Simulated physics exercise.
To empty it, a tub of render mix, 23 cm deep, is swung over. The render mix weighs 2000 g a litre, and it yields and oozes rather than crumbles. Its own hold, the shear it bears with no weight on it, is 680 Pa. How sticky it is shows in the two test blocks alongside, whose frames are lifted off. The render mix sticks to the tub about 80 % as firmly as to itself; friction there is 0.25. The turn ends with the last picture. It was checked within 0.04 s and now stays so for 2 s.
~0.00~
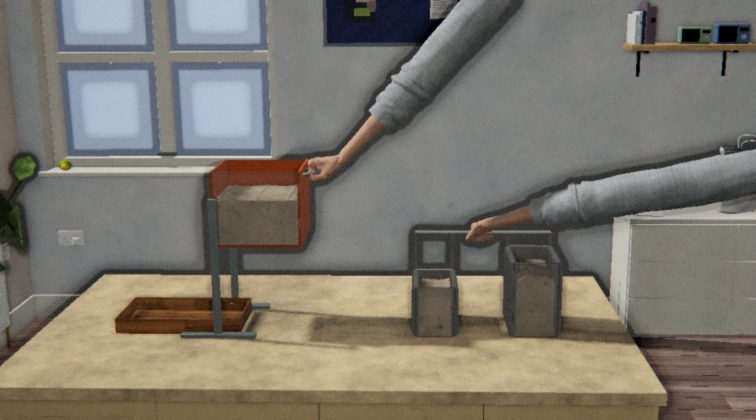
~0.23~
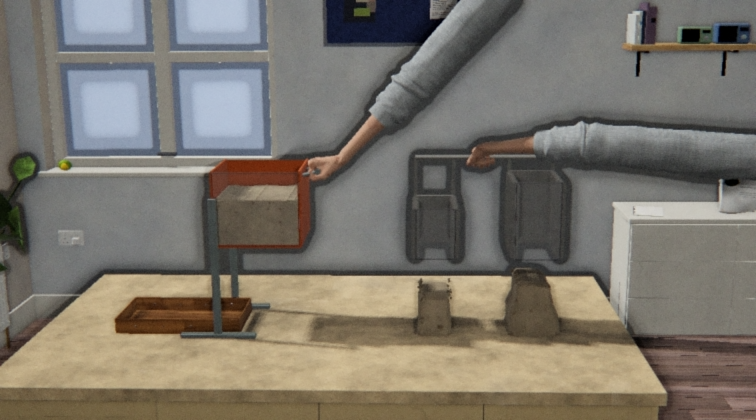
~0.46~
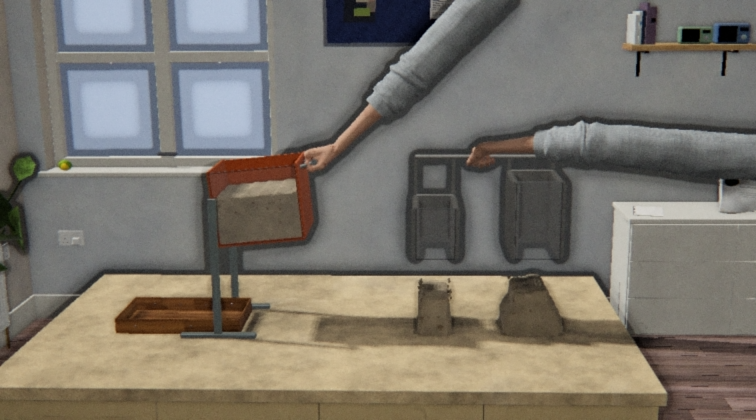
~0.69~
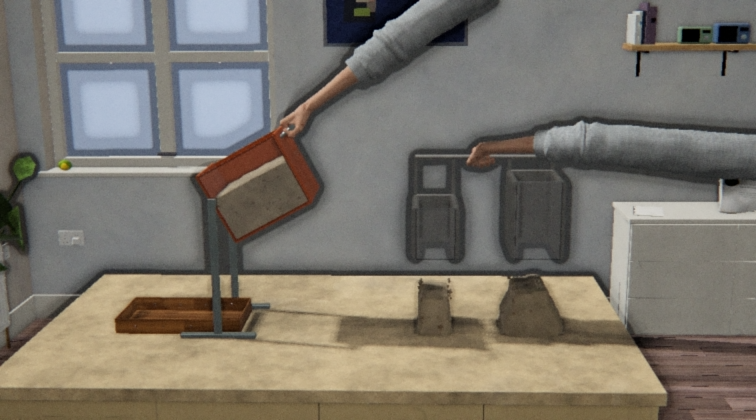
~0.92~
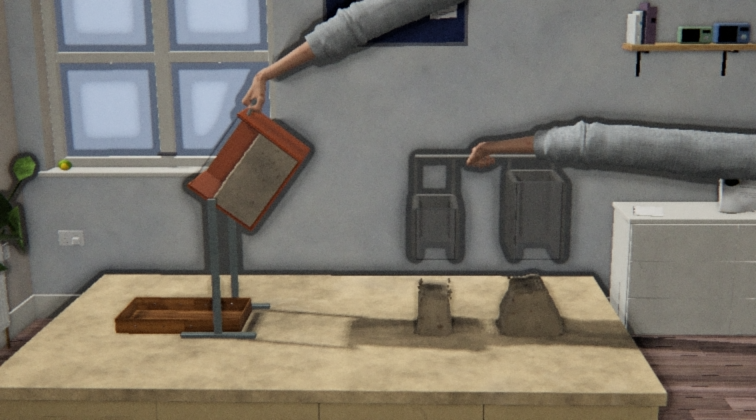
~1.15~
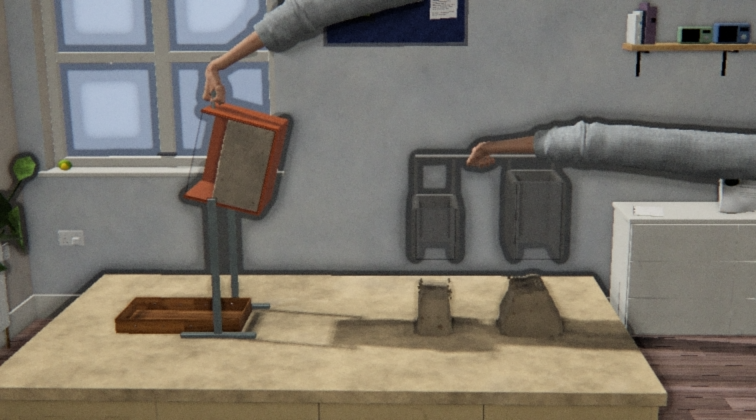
Hands lifting grey moulds off two blocks, the right one slumping wider, then tilting a red tub of grey mix leftward.
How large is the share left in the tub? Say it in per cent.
Close to 100 per cent.
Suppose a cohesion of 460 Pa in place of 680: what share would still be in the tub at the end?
In that case some 85 per cent.
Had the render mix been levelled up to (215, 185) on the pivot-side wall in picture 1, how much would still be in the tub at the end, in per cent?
It would be near 80 %.
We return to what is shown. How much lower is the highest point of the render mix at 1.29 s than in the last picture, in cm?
Some 2 cm.
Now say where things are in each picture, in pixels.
The first frame shows handle-side rim at (297, 173), tilt 0 degrees; highest point of the render mix at (259, 199); test blocks 13 cm, 20 cm high (left to right).
The second frame shows handle-side rim at (297, 173), tilt 0 degrees; highest point of the render mix at (259, 199); test blocks 13 cm, 17 cm high (left to right).
The third frame shows handle-side rim at (294, 165), tilt 6 degrees; highest point of the render mix at (290, 192); test blocks 13 cm, 15 cm high (left to right).
The fourth frame shows handle-side rim at (272, 136), tilt 28 degrees; highest point of the render mix at (282, 162); test blocks 13 cm, 15 cm high (left to right).
The fifth frame shows handle-side rim at (237, 117), tilt 53 degrees; highest point of the render mix at (262, 136); test blocks 13 cm, 15 cm high (left to right).
The sixth frame shows handle-side rim at (202, 113), tilt 75 degrees; highest point of the render mix at (232, 122); test blocks 13 cm, 15 cm high (left to right).
By 1.29 s, the tub is at 76 degrees and holds 100 %.
By 1.46 s, the tub is at 76 degrees and holds 100 %.
By 1.63 s, the tub is at 76 degrees and holds 100 %.
By 1.80 s, the tub is at 76 degrees and holds 100 %.
By 3.15 s, at the end, the tub is at 76 degrees and holds 100 %.
